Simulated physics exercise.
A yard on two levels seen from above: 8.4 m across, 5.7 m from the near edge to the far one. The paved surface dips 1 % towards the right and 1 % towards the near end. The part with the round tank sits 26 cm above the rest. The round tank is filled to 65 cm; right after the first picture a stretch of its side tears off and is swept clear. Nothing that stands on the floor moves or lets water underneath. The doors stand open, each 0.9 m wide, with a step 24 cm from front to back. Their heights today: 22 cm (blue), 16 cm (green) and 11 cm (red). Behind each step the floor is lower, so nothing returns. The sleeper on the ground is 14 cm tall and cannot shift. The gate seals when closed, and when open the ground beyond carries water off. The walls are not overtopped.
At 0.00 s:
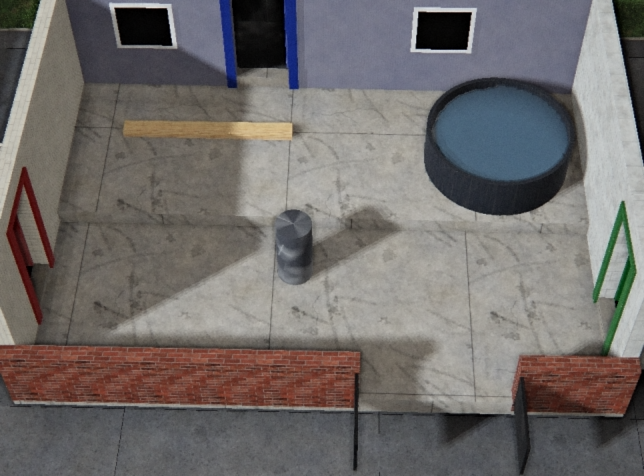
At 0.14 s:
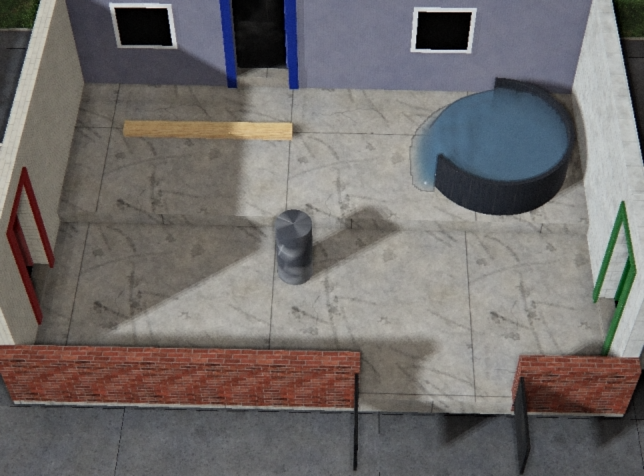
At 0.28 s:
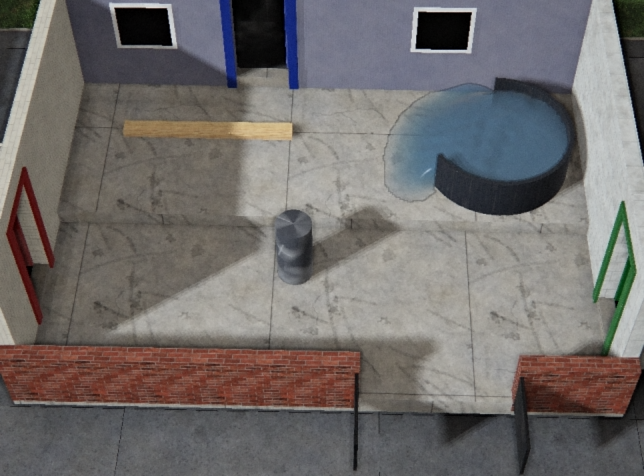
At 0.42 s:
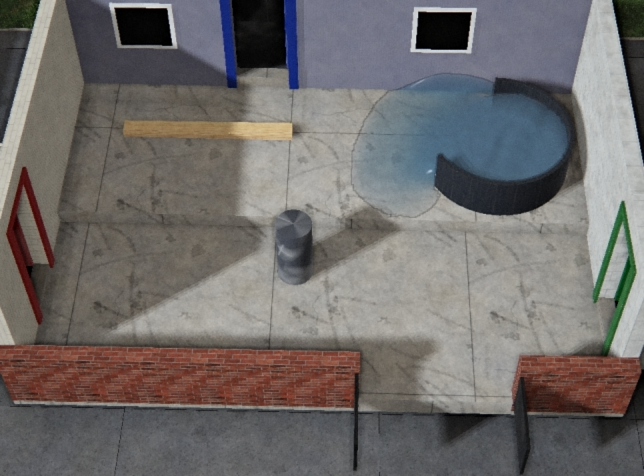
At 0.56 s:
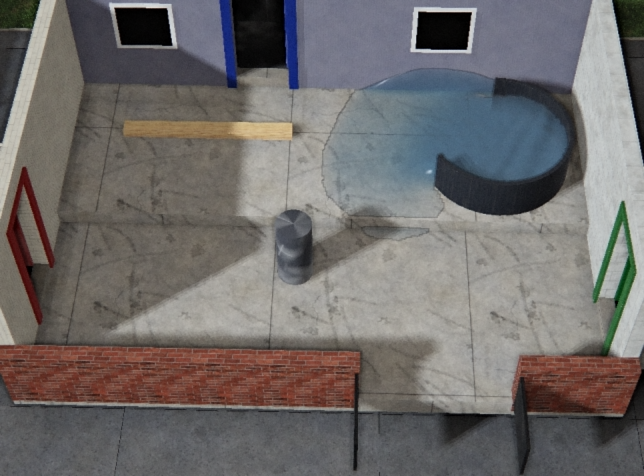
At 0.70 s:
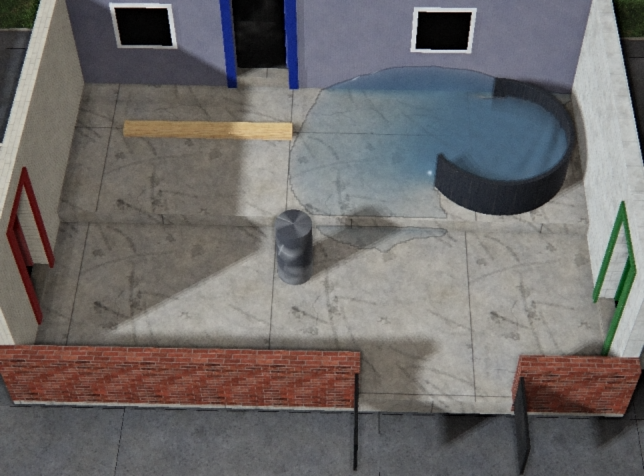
A round, dark-walled tank of blue water stands at the upper right of a walled, paved yard, seen from high above by a still camera. A grey pillar rises near the middle, with a wooden beam behind it, a blue doorway at the back, red and green doorways at the sides, and low brick walls in front. The tank's left side opens, and water spreads leftward across the paving in a widening sheet.
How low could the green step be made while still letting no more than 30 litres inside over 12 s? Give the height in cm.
It would have to be roughly 11 cm high.
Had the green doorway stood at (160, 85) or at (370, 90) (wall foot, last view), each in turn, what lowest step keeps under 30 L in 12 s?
Roughly 9.5 and 14.5 cm.
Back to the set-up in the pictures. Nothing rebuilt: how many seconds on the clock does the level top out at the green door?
Near 9.0 s.
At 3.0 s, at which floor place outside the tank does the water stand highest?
At about (104, 95).
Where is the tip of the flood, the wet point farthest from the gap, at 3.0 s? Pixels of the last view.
Around (54, 256).
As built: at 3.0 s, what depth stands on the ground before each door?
Depths in cm: Blue 9, green 0, red 0.
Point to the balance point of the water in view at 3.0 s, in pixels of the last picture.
At about (316, 147).
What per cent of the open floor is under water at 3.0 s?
Near 55 per cent is wet.
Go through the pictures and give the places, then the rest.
The round tank at (500, 133) is whole and still, 65 cm deep; the green door at (613, 289) is dry, in the first picture.
The gap is at (437, 124), the front 0.3 m out at a hidden place; the back of the round tank holds 65 cm, in the second picture.
Water pours out at (437, 127) and has run 0.7 m, to (392, 185); about 11 cm deep outside, 65 cm at the back, in the third picture.
The front is at (358, 187), 1.2 m from the gap at (437, 128); 3.4 m2 of floor is wet, 65 cm left at the back, in the fourth picture.
The front is at (328, 184), 1.7 m from the gap at (436, 129); 5.0 m2 of floor is wet, 63 cm left at the back, in the fifth picture.
The front is at (295, 174), 2.2 m from the gap at (436, 129); 6.9 m2 of floor is wet, 55 cm left at the back; 3.0 m in a straight line remain to the green door at (613, 289), in the sixth picture.
After 1.4 s water covers 30 % of the floor, deepest (34 cm) near (450, 95); it has not reached the green door.
After 3.0 s water covers 55 % of the floor, deepest (40 cm) near (104, 95); it has not reached the green door.
After 12.0 s water covers 85 % of the floor, deepest (15 cm) near (592, 317); 13 cm at the green door, 2 litres in over its 16 cm step.
At the green door as built, the water arrived by 3.3 s and peaked near 18 cm at 9.2 s.
Run again over the same 12 s with other heights there, 44 litres in over 9.5 cm, 10 litres over 13.5 cm. The limit of 30 litres is kept from about 11 cm up.
